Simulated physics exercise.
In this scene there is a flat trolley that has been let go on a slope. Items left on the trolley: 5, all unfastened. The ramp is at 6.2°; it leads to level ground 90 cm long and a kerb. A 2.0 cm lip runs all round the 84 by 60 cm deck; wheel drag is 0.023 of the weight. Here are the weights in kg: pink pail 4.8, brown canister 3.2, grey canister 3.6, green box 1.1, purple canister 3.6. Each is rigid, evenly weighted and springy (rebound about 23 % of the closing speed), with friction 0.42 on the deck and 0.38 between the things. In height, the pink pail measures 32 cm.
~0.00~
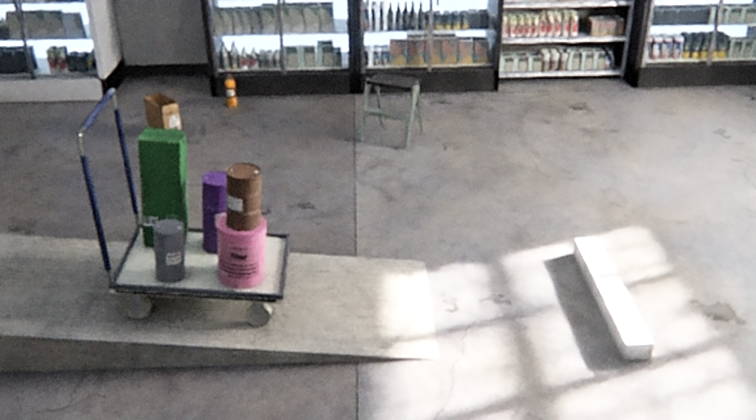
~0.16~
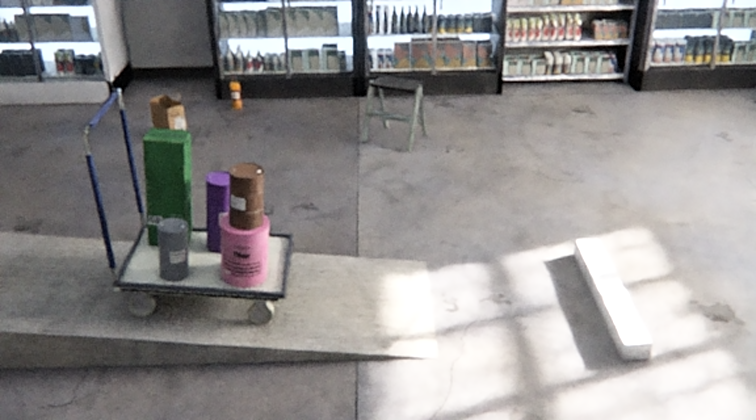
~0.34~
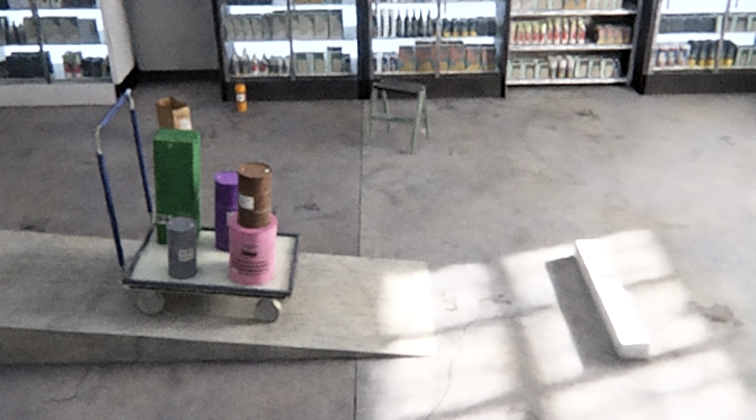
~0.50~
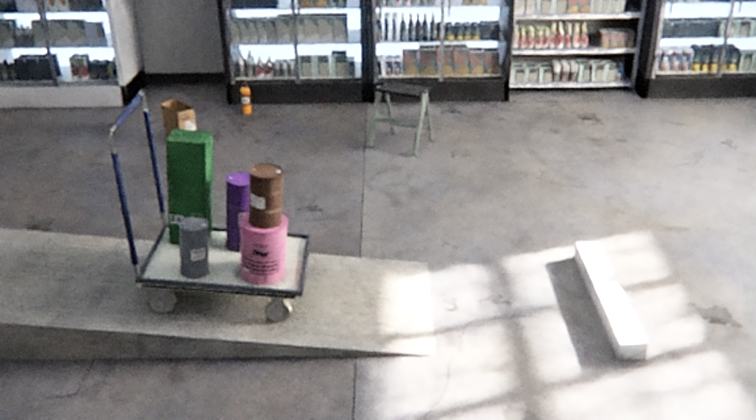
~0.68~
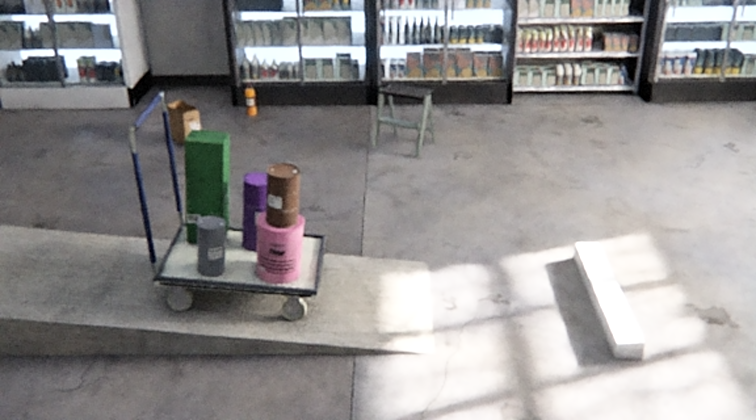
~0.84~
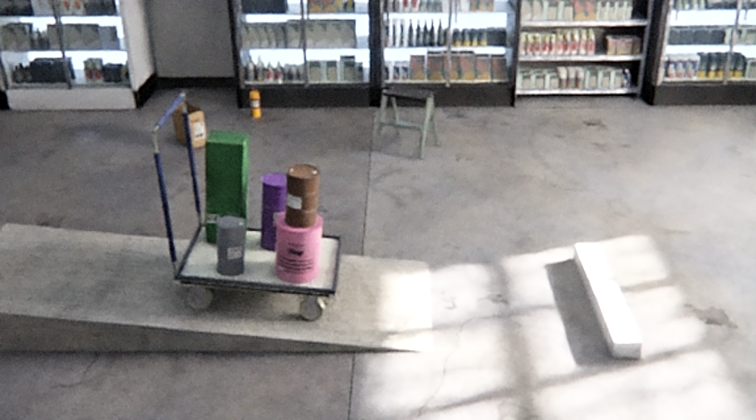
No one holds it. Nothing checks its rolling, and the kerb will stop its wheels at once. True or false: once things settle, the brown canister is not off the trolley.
False.
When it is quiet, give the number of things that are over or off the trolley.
Total count: 3.
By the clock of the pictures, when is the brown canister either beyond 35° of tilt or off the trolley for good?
It happens at about 2.4 s.
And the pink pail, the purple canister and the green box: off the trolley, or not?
Outcome: The pink pail remains on its support; the purple canister departs its support; the green box departs its support.
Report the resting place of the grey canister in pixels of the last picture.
It settles somewhere near (543, 265).
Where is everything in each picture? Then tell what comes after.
In the first frame, 171 cm left to run; brown canister (243, 197); pink pail (241, 250).
In the second frame, 171 cm left to run; green box (169, 189); purple canister (222, 213).
In the third frame, 168 cm left to run; pink pail (252, 248); grey canister (182, 248).
In the fourth frame, 163 cm left to run; green box (190, 189); purple canister (241, 212).
In the fifth frame, 155 cm left to run; pink pail (280, 247); grey canister (211, 247).
In the sixth frame, 145 cm left to run; brown canister (302, 196); green box (227, 189).
After 2.24 s, trolley at the kerb; brown canister moved 8 cm near (597, 208); green box moved 8 cm; purple canister moved 8 cm.
After 2.74 s, trolley at the kerb; brown canister now off the trolley; green box 42° off its base; purple canister 36° off its base.
After 3.54 s, trolley at the kerb; green box and purple canister now off the trolley; grey canister moved 18 cm; pink pail moved 8 cm.
In the end (4.4 s), off the trolley, brown canister, green box and purple canister; not toppled but over 10 cm from the start, grey canister; pink pail under 10 cm from the start. At the end, from the last picture's camera, brown canister near (668, 308).
